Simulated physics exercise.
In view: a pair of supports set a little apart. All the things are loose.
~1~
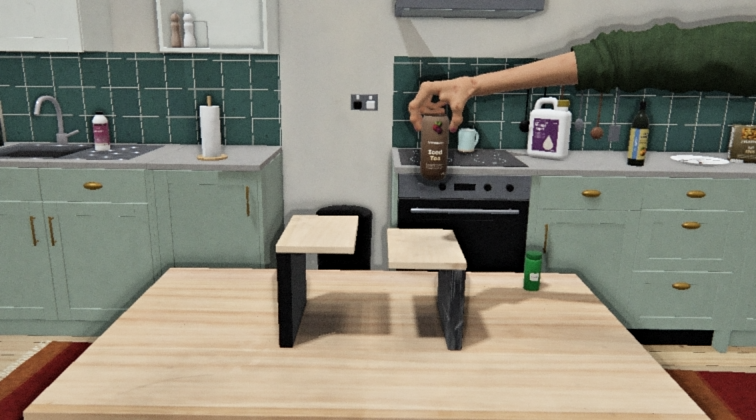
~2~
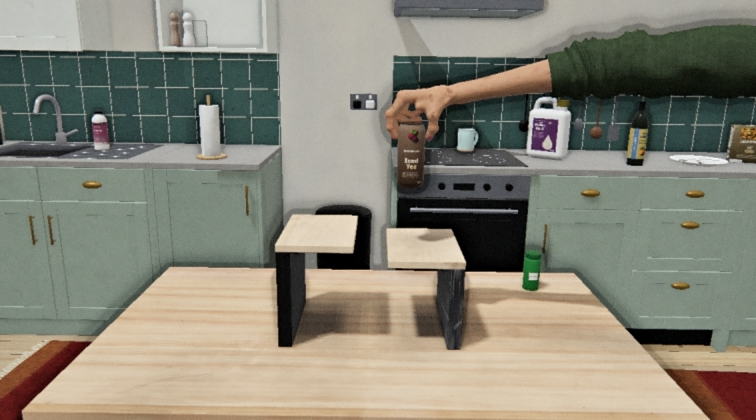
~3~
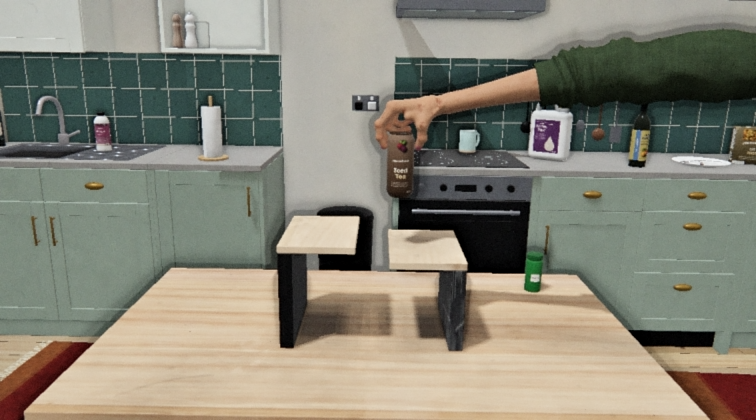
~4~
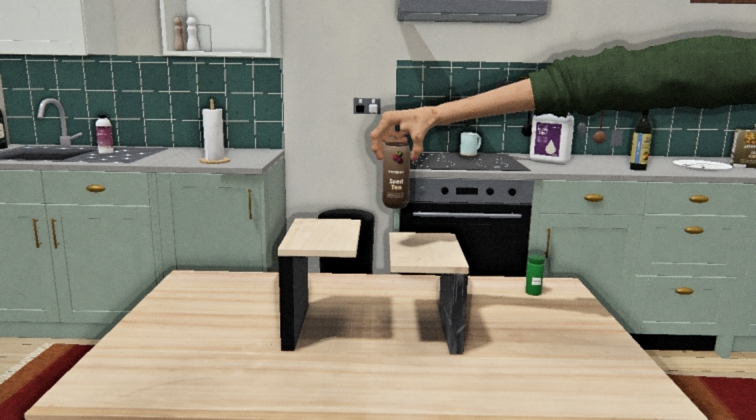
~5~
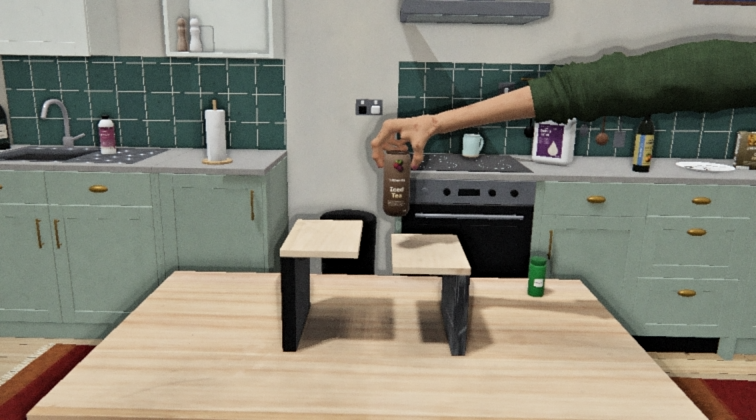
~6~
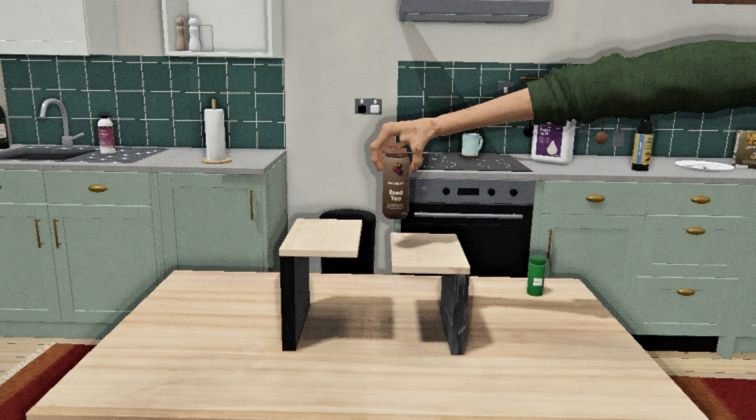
A hand in a green sleeve carried a brown can leftward and downward over a wooden table, then held it above the gap between two small supports, while a green shaker stood at right.
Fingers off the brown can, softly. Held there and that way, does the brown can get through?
Outcome: The can is caught.
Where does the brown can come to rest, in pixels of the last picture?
Around (395, 218).
Then, 0.20 s after the last picture, brown can slid about its own width near (395, 208).
Then, 0.30 s after the last picture, brown can slid about its own width near (395, 218).
At rest, moved from the start, brown can; green shaker in place. Seen from the same camera at the end, brown can near (395, 218). The can lodges.
